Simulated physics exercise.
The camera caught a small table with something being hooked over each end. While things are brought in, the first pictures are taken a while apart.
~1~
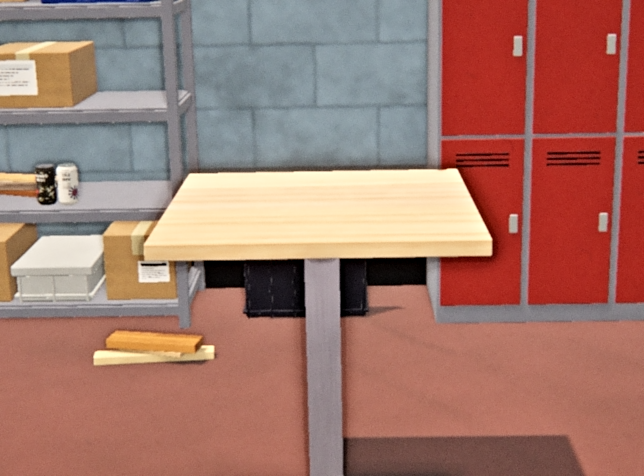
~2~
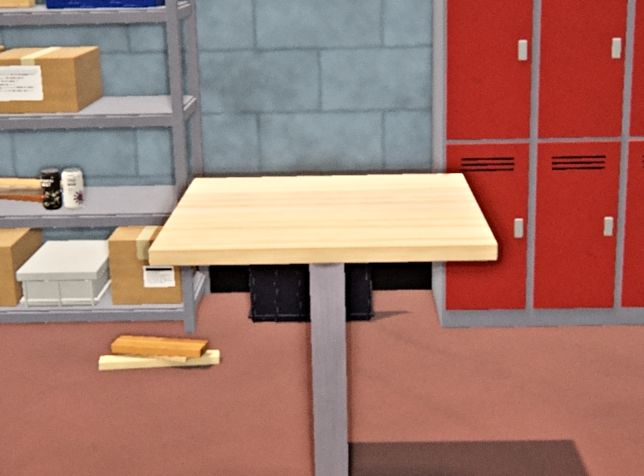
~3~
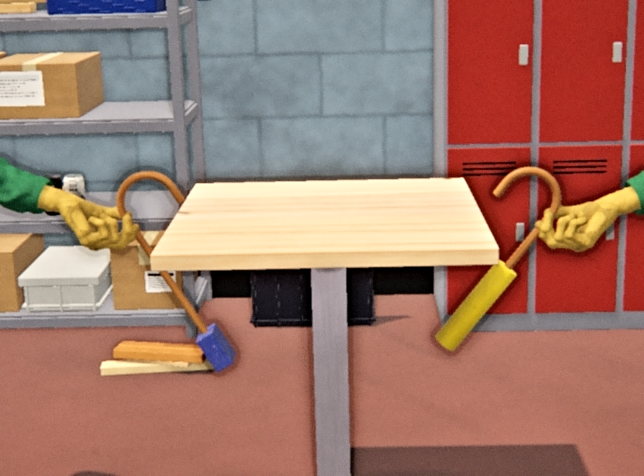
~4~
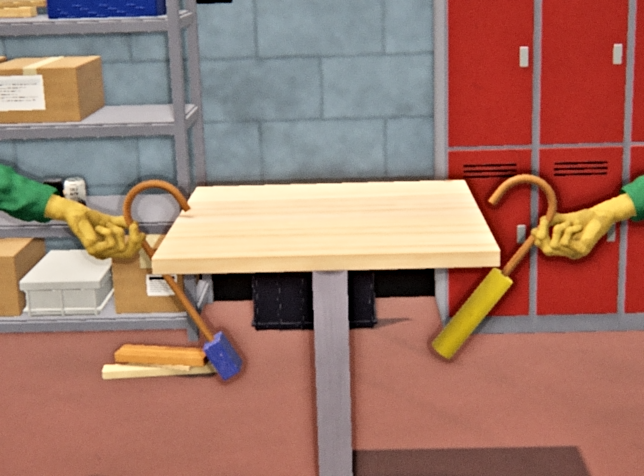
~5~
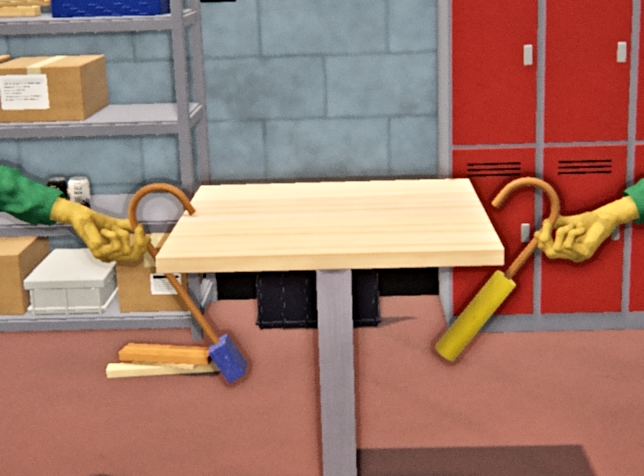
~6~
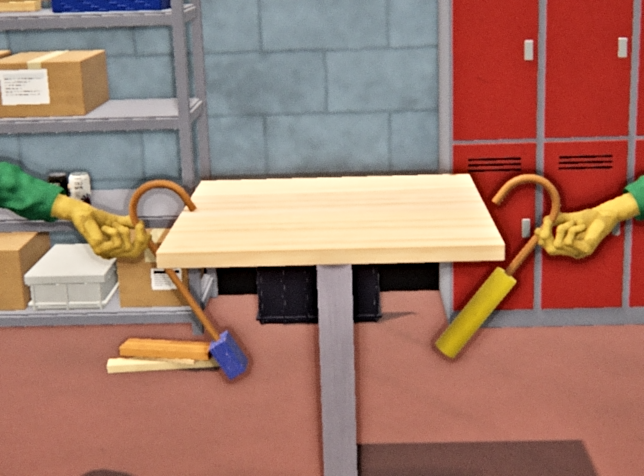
A pale wooden table on a single grey post stands in the middle of a storage room, seen from the front, with red lockers at right and grey shelves of boxes at left against a blue block wall. Yellow-gloved hands in green sleeves bring in a blue-ended brush at left and a yellow umbrella at right, both with curved brown handles. They shift slightly, then stay held beside the tabletop's ends as the view drifts a little.
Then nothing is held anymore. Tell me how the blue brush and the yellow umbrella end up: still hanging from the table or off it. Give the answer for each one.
The blue brush will be left dangling; the yellow umbrella will be gone.
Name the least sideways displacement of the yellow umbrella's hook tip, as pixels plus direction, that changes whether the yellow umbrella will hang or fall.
12 pixels to the left.
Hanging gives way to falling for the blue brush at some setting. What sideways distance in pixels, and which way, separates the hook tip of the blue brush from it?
You'd need to go about 12 pixels to the left.
Then, 0.44 s later than the last frame, blue brush at rest near (200, 274); yellow umbrella dropping.
Then, 1.56 s later than the last frame, blue brush at rest near (200, 274); yellow umbrella fallen.
When it is over, the blue brush hangs from the table, near (200, 274); the yellow umbrella slips off.
